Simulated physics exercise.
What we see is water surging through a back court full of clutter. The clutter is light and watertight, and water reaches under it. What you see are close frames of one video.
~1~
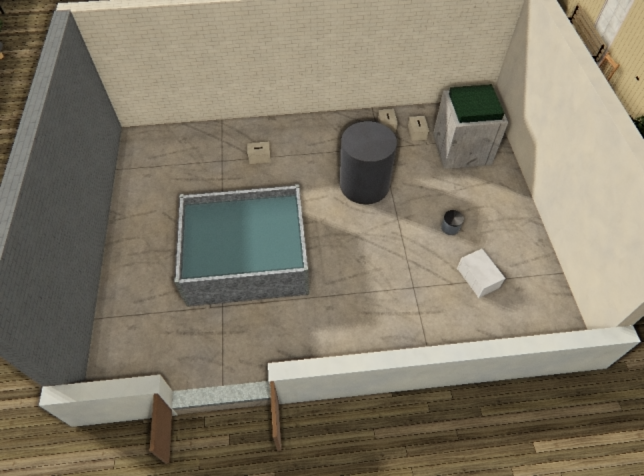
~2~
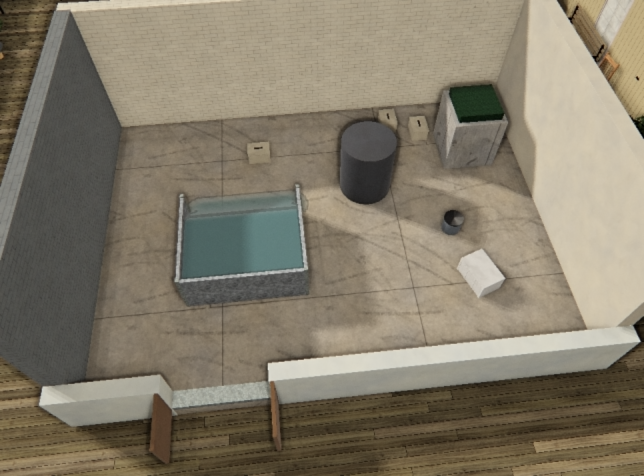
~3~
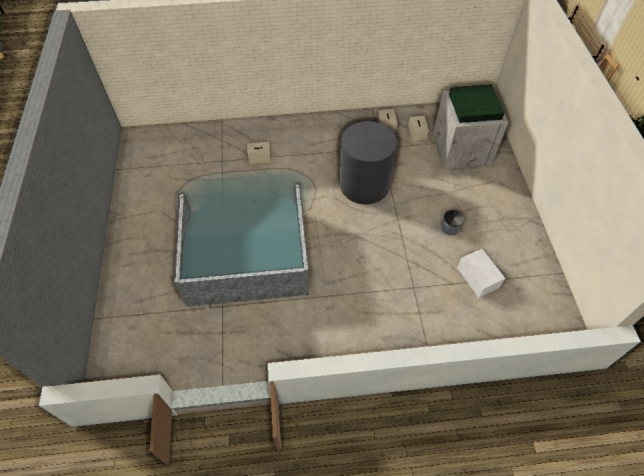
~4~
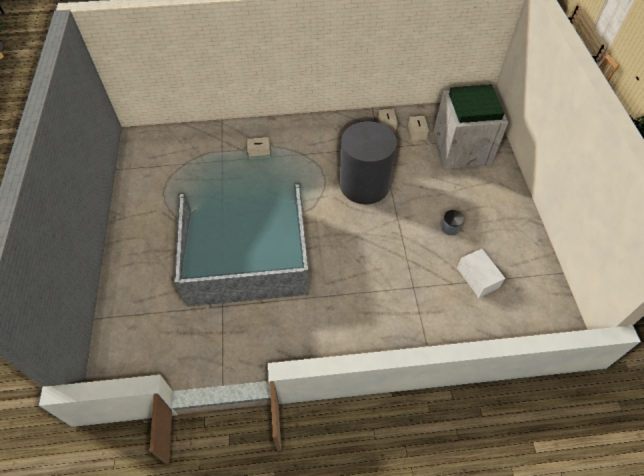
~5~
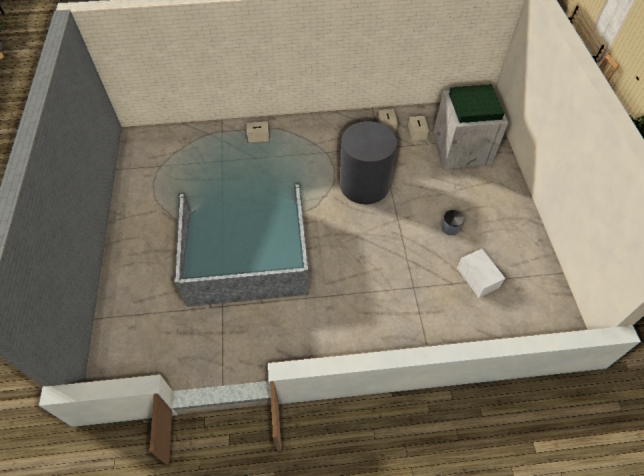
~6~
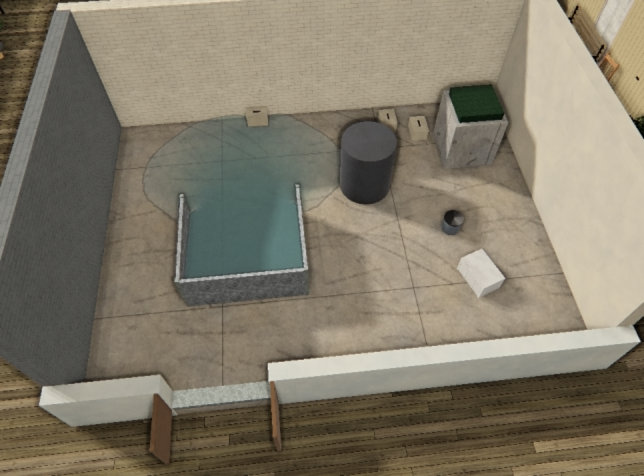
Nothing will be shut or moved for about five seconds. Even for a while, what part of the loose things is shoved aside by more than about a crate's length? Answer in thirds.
One to two thirds.
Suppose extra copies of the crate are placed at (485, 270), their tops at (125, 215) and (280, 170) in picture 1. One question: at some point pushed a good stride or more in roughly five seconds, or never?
Outcome per entry: Gets dislodged / gets dislodged.
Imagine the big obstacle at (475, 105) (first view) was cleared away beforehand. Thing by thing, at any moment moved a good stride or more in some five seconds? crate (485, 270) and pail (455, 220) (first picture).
In turn: Under that, not that far.
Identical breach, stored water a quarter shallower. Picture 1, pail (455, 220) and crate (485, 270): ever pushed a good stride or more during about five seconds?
Going one by one: Within that distance, within that distance, in that order.
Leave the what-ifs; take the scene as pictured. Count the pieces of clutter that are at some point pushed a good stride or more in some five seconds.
2.
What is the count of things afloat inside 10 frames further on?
1.
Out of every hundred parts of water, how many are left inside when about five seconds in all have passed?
Near 98 per cent.
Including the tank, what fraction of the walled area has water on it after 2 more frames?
Roughly 30 in a hundred.
A moment on, 1 of 5 are well off their spots; 1 afloat.
Next, 1 of 5 are well off their spots; 1 afloat.
Later, 2 of 5 are well off their spots; 3 afloat.
In the end, 2 of 5 are well off their spots, and 2 have been at some point; 3 afloat.
